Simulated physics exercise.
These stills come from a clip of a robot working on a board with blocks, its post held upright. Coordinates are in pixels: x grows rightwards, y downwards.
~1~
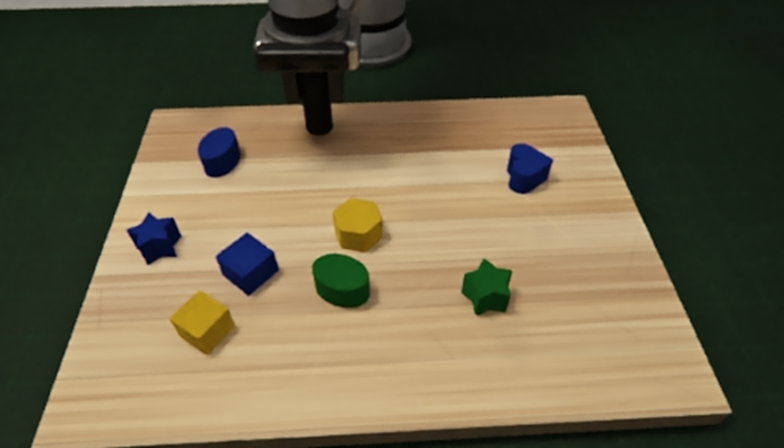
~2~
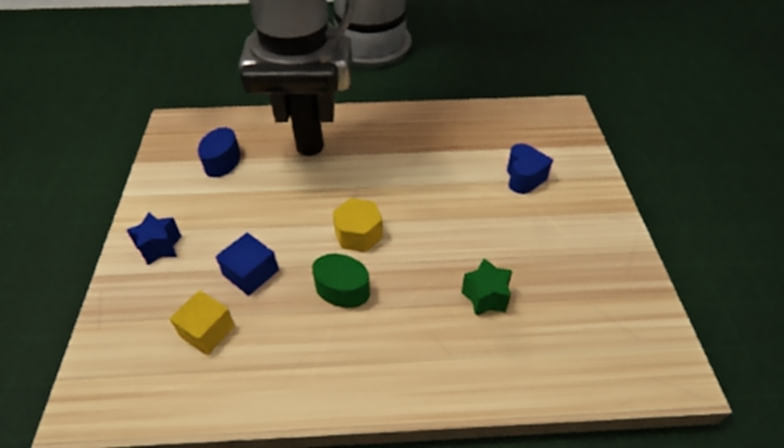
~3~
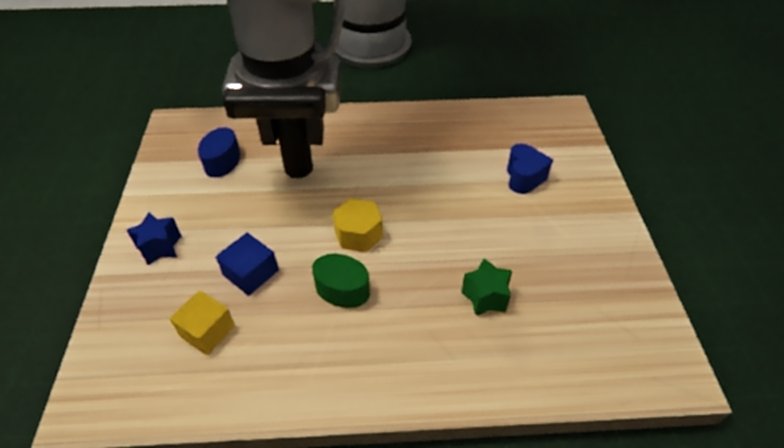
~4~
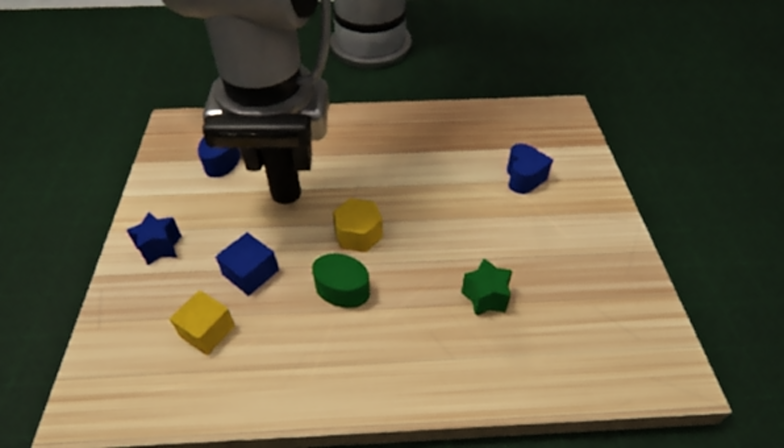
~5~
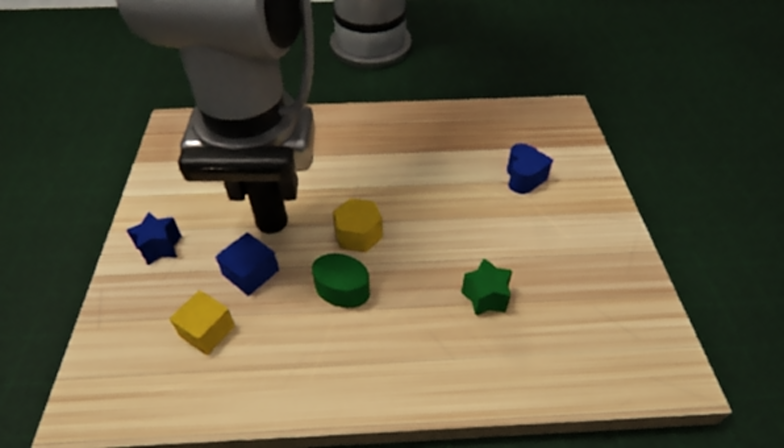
The robot arm moves forward and slightly left over the board while the blocks stay still.
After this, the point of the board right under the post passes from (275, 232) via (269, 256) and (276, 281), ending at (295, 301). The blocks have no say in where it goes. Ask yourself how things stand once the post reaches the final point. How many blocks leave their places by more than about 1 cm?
My best guess is that a single block moves over 1 cm.
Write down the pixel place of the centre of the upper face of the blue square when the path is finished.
Somewhere near (233, 277).
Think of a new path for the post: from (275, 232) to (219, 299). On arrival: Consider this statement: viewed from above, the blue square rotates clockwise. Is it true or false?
My answer: False.
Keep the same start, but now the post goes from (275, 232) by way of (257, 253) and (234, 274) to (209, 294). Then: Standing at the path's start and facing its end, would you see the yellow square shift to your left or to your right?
The shift goes left.
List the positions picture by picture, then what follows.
Post's lower end (320, 127); blue square (245, 254); green oval (340, 271), in the first frame.
Post (310, 147); blocks still, in the second frame.
Post (299, 169); blocks still, in the third frame.
Post (286, 194); blocks still, in the fourth frame.
Post (272, 222); blue square (245, 254); green oval (340, 271), in the fifth frame.
The first path, step by step. Halfway along, post (268, 259); blue square (234, 274), turned 15° clockwise.
At the end, post (293, 292); blue square (233, 277), turned 15° clockwise; green oval still.
